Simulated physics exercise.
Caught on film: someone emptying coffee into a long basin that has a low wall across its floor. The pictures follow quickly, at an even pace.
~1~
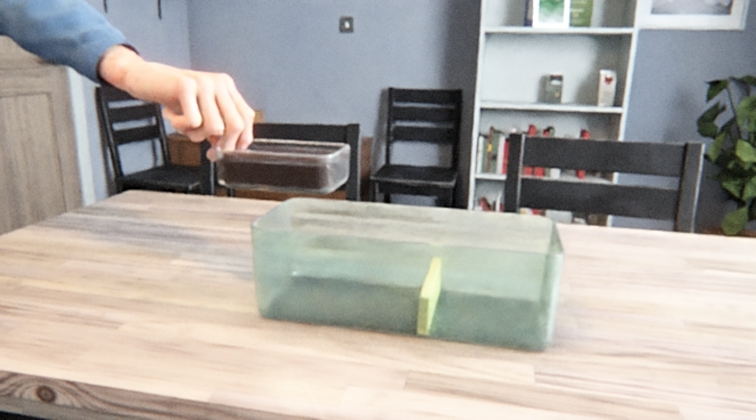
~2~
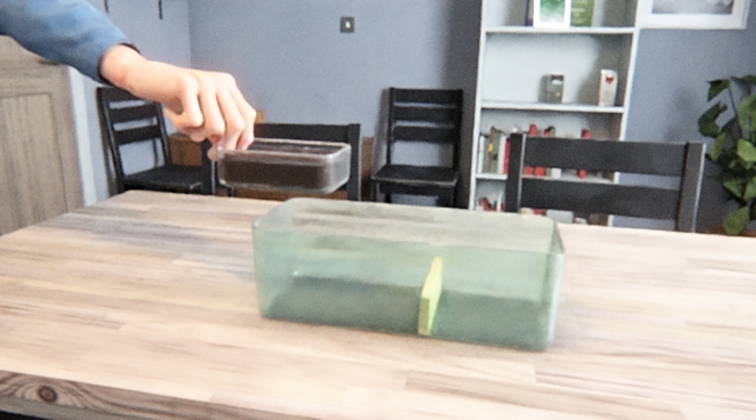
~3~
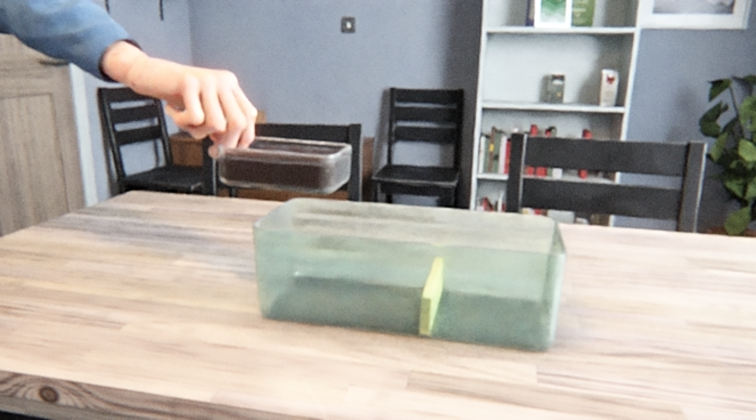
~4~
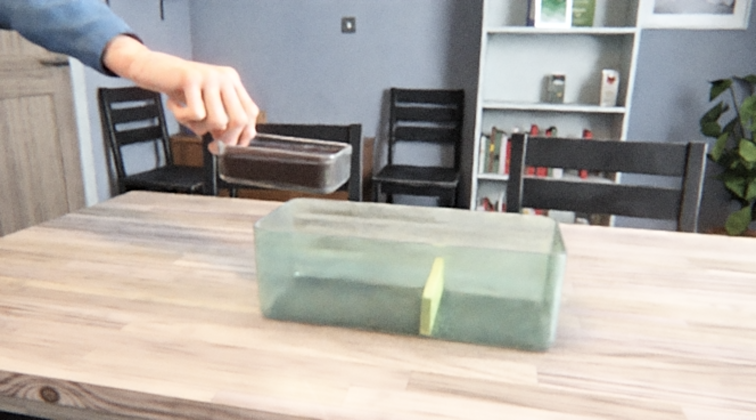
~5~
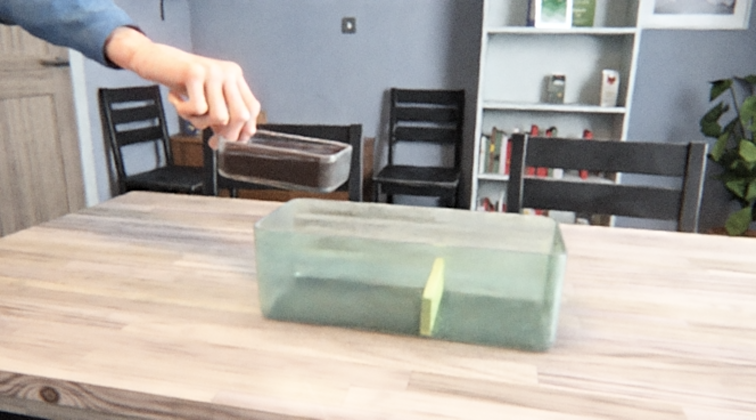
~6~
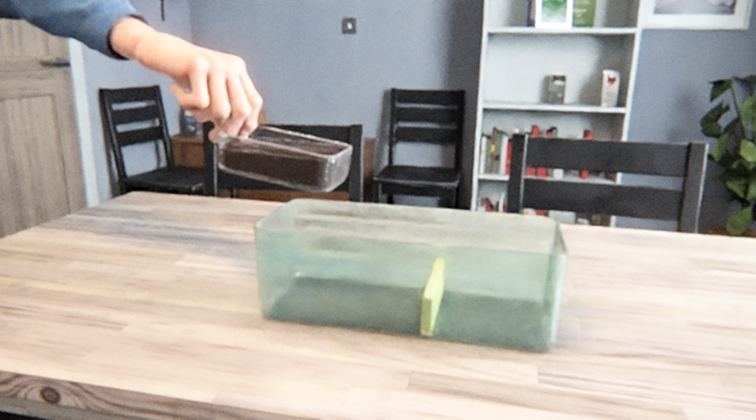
The clip shows a hand holding a small clear container of dark coffee above a long greenish basin with a low yellow-green wall inside, first keeping it nearly level, then slowly tilting it slightly down to the right.
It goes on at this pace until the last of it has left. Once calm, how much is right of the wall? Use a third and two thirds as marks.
It comes to not even a third.
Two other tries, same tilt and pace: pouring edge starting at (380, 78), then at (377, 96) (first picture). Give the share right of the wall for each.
Near 70 % and 70 %.
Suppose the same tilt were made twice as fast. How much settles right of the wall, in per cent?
Close to 40 per cent.
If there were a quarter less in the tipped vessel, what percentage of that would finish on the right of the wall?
Some 5 per cent.
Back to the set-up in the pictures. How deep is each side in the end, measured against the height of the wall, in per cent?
Near 30 on the left, 0 on the right.
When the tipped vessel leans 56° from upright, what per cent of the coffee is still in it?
Some 30 per cent.
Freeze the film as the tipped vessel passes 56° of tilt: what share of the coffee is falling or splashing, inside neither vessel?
Close to 40 per cent.
A moment on, the tilt is 56° and 32 per cent is still to pour, 28 is left of the wall and 0 right of it.
Next, the tilt is 88° and 7 per cent is still to pour, 86 is left of the wall and 2 right of it.
Then the tilt is 97° and 0 per cent is still to pour, 95 is left of the wall and 3 right of it.
Later the tilt is 97° and 0 per cent is still to pour, 95 is left of the wall and 5 right of it.
At rest 95 per cent lies left of the wall, 5 right of it and 0 outside.
